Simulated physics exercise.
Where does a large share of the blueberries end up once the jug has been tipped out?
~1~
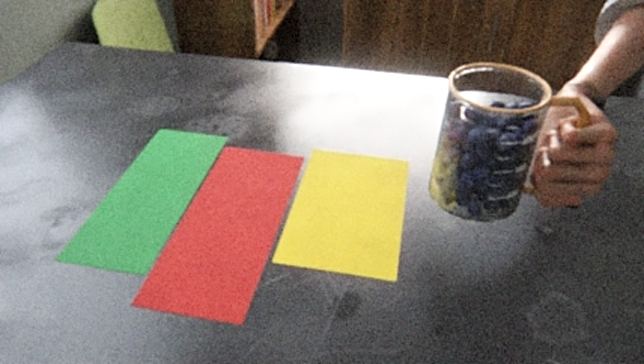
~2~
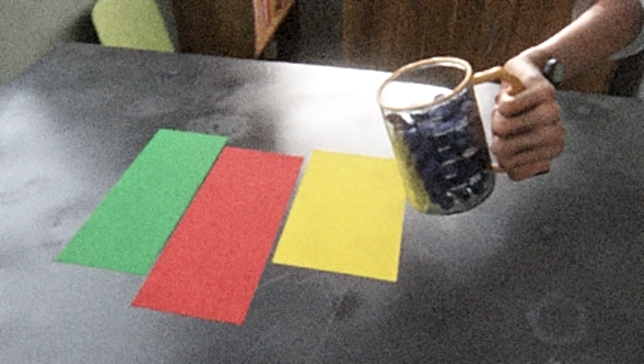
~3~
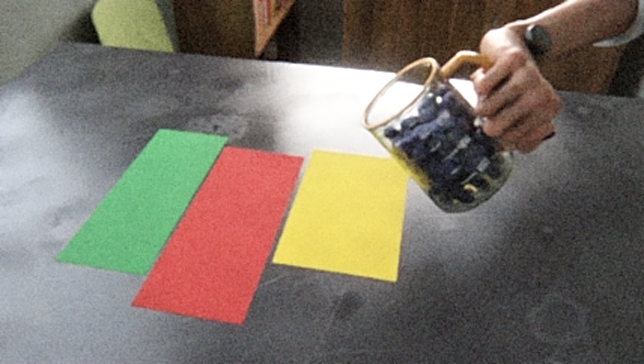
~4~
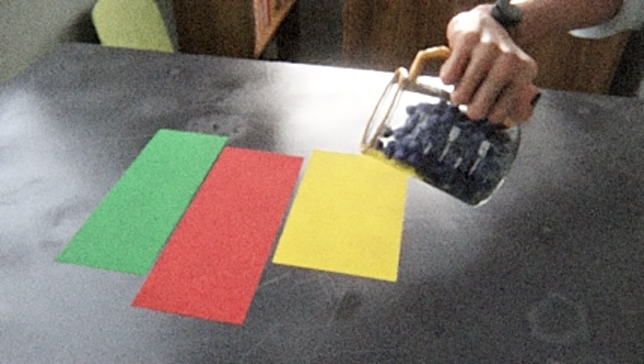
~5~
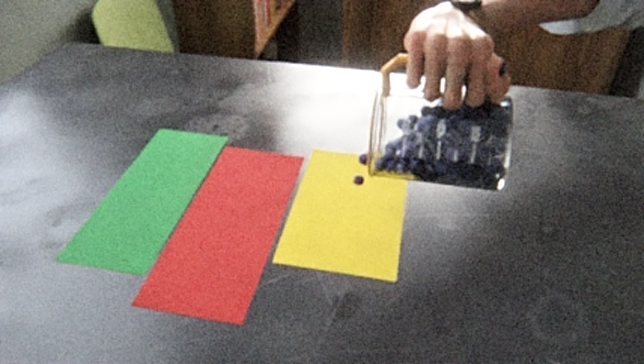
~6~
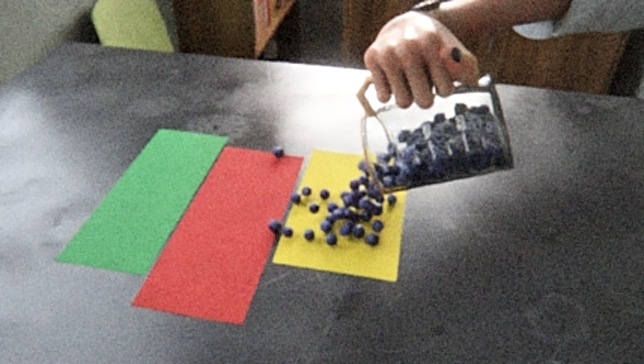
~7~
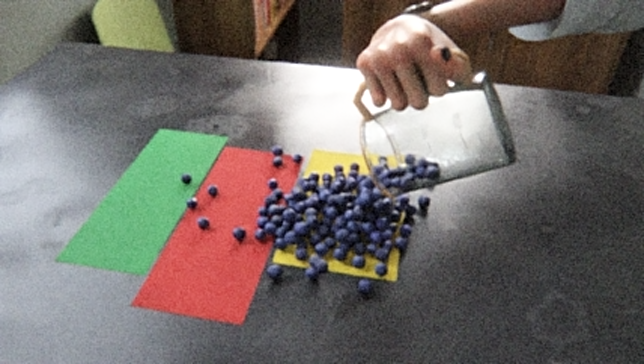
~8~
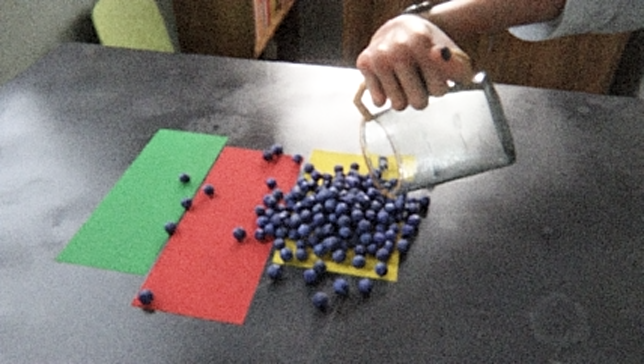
Only the yellow mat gets a large share of the blueberries. The red mat, the green mat and the bare table each end up with a small part at most.
